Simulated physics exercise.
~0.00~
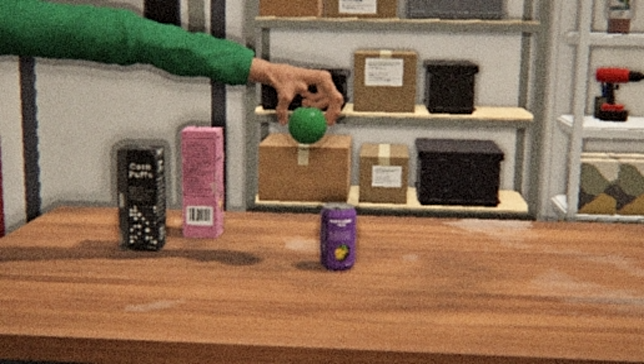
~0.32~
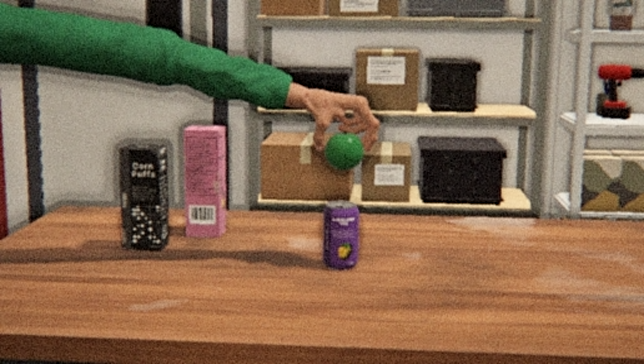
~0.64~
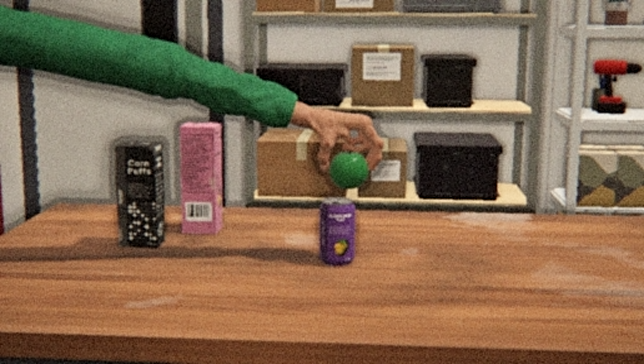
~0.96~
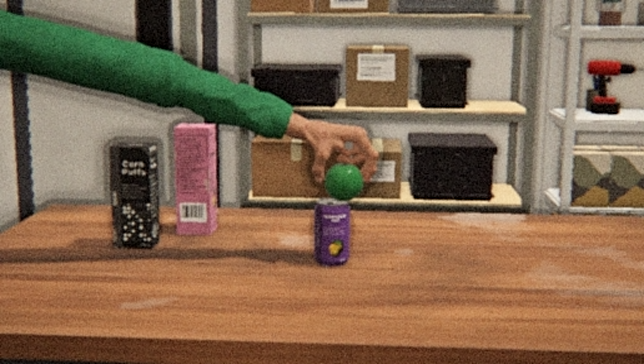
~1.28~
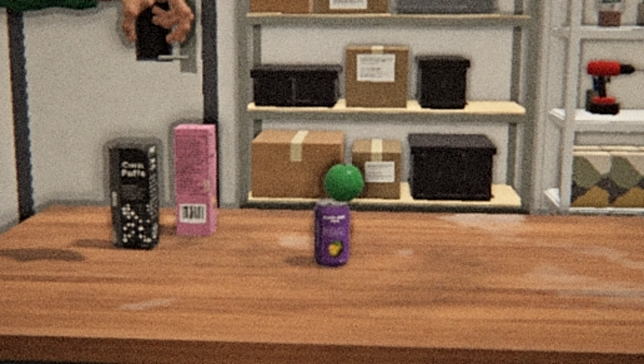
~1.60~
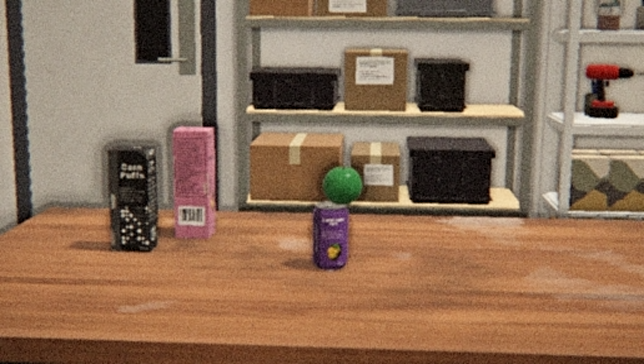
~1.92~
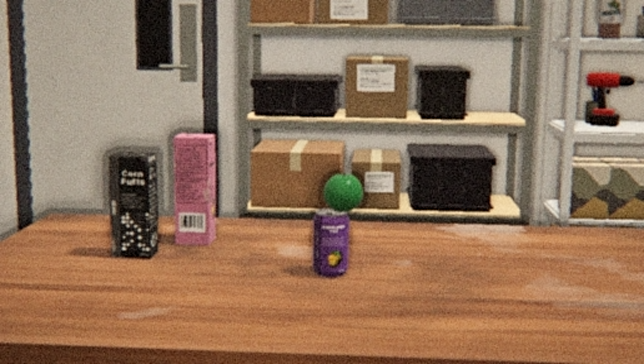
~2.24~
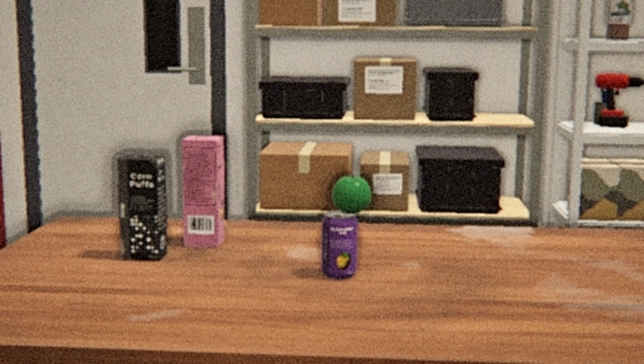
Green-sleeved arm lowering a green apple onto a purple can beside two cartons, then withdrawing left, the apple staying balanced on top.
